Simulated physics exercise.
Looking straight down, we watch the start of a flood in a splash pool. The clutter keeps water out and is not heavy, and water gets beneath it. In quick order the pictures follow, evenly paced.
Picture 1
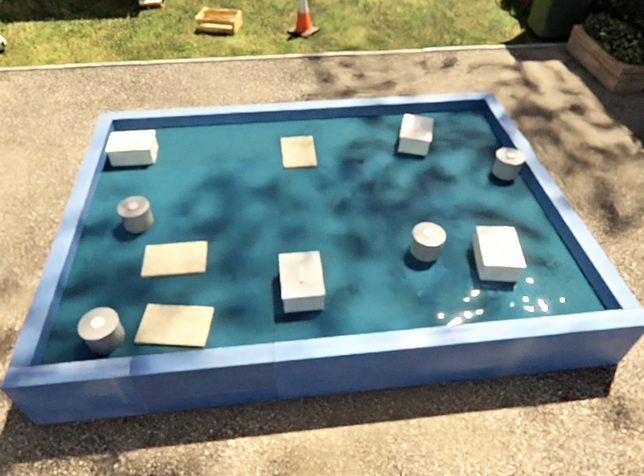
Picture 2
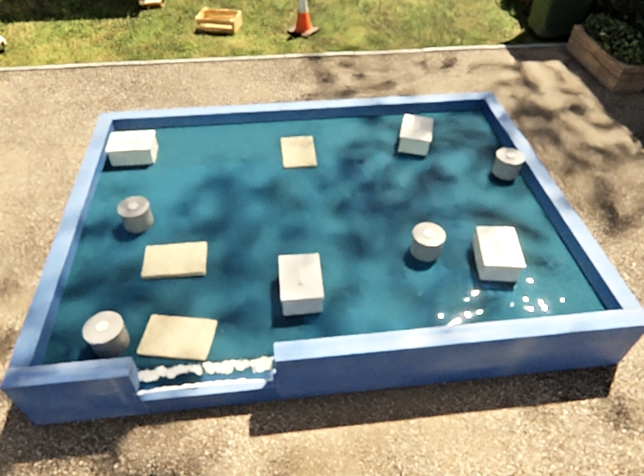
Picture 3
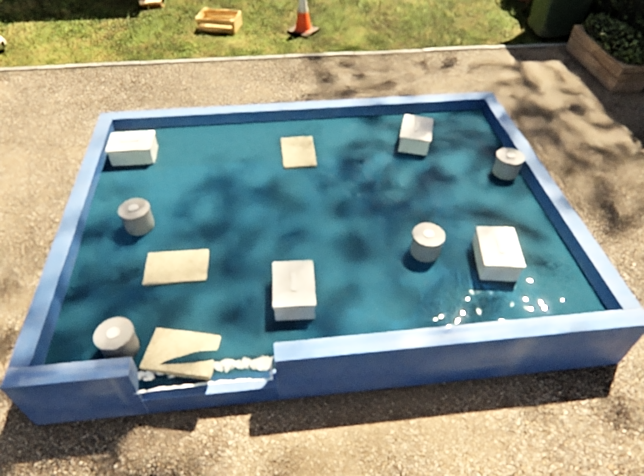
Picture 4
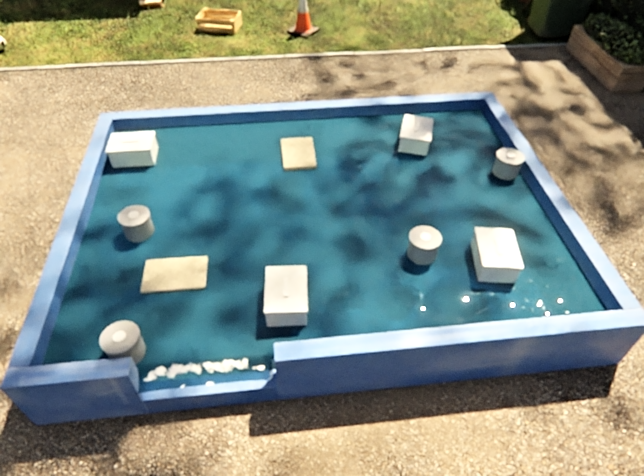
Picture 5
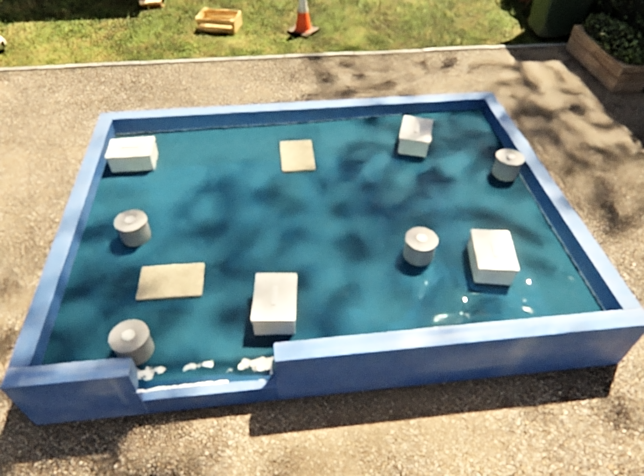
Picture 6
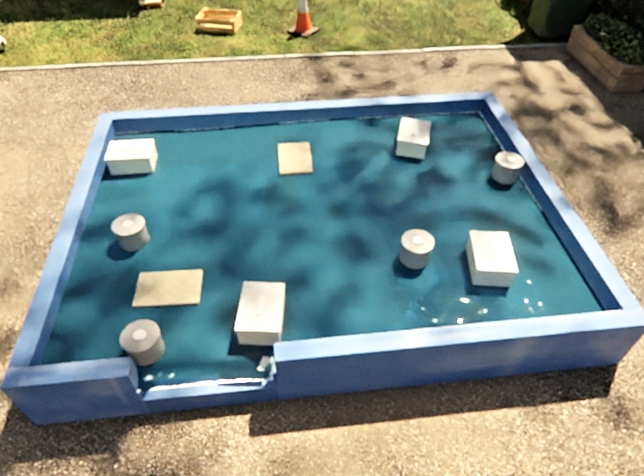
In the video, white boxes, grey tubs and tan mats float in a blue-walled pool; a section of the front wall lowers, a mat slips out of view there, and nearby floating objects drift slowly toward the gap.
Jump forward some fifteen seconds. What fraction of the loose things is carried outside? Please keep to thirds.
Keeping to thirds, one to two thirds.
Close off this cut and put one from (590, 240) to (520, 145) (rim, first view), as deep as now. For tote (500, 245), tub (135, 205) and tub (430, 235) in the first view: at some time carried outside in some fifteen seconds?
Taking them as listed: Exits, never leaves, exits.
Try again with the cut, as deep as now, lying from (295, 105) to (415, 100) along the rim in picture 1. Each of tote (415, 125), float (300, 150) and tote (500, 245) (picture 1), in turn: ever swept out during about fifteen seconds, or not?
The three read escape, escape and no escape, in that order.
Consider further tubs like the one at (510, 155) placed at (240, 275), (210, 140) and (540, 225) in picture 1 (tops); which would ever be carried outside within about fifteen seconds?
Copy by copy, in the order given: Swept away, not carried off, not carried off.
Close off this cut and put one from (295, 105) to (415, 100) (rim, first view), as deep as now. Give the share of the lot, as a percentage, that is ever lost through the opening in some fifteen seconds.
Result: Roughly 20 per cent.
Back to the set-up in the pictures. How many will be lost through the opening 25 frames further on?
My count is 4.
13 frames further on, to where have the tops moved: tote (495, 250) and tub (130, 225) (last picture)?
I'd expect them about (469, 264) and (120, 268).
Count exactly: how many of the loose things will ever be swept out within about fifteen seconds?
The answer is 5.
A moment on, 2 of 11 are out; 9 afloat.
Next, 4 of 11 are out; 7 afloat.
Later, 4 of 11 are out; 7 afloat.
In the end, 5 of 11 are out; 6 afloat.
